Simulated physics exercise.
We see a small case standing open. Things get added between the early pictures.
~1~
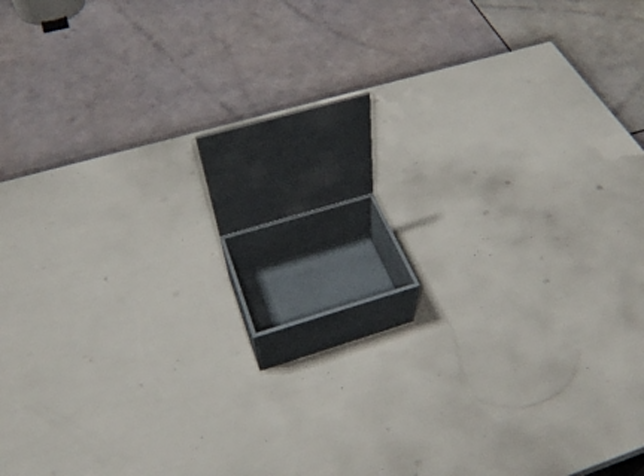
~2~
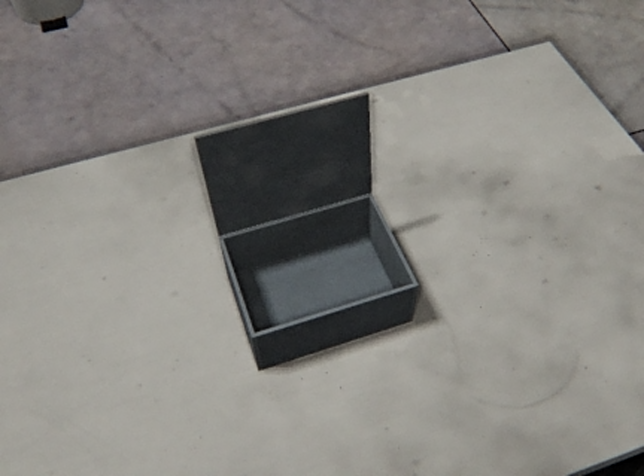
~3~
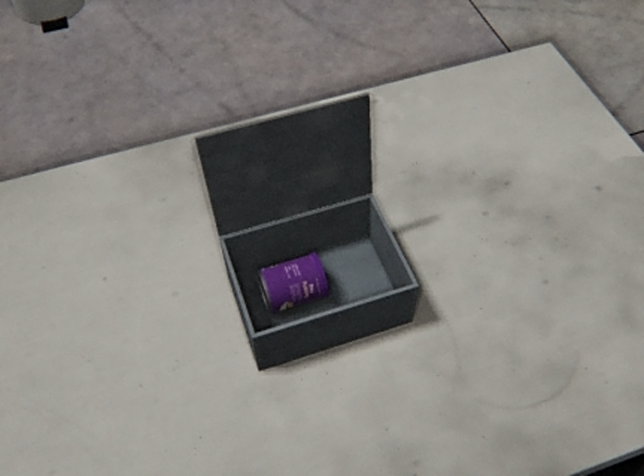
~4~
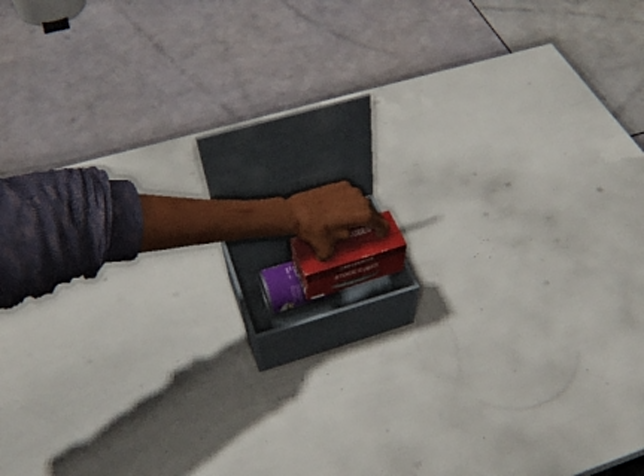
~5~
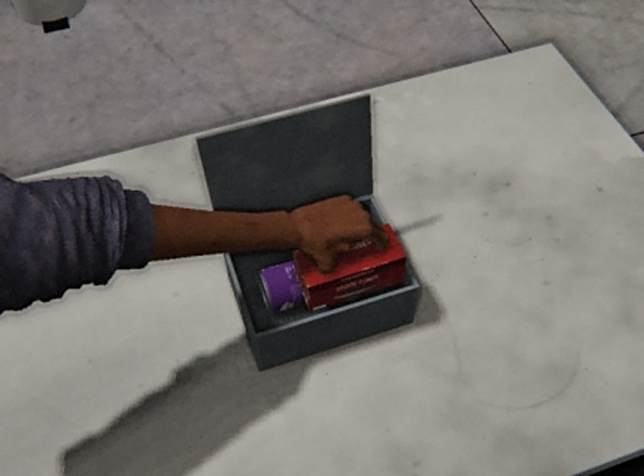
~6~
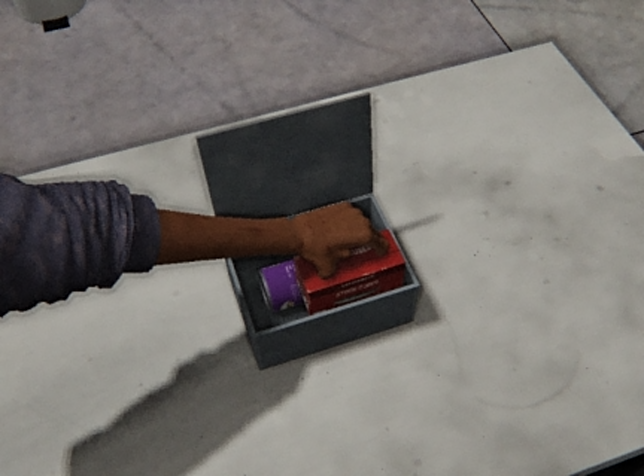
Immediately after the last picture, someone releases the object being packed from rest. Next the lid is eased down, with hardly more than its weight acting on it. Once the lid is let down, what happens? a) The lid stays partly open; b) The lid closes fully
b.
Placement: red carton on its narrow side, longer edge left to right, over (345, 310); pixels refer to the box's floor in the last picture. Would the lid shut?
Packed like that, it goes down completely.
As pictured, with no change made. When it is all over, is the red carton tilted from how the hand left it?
As it turns out, the red carton keeps its original angle.
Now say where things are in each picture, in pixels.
The last thing is not in view yet, in the first picture.
The last thing is not in view yet, in the second picture.
The last thing is not in view yet; purple tin (292, 284), in the third picture.
On its way; red carton (348, 255); purple tin (293, 284), in the fourth picture.
On its way; red carton (350, 267), in the fifth picture.
Put in, still held; red carton (350, 272), in the sixth picture.
Then, 0.80 s past the last view, lid starting down; red carton displaced a little near (342, 295); purple tin displaced a little.
Then, 1.60 s past the last view, lid 57° above the rim; red carton displaced a little near (342, 295); purple tin displaced a little.
Then, 2.00 s past the last view, lid 17° above the rim; red carton displaced a little near (342, 295); purple tin displaced a little.
Finally, lid shut; moved from the start, red carton; purple tin still in place. Final places as the last picture's camera would see them, red carton near (342, 295).
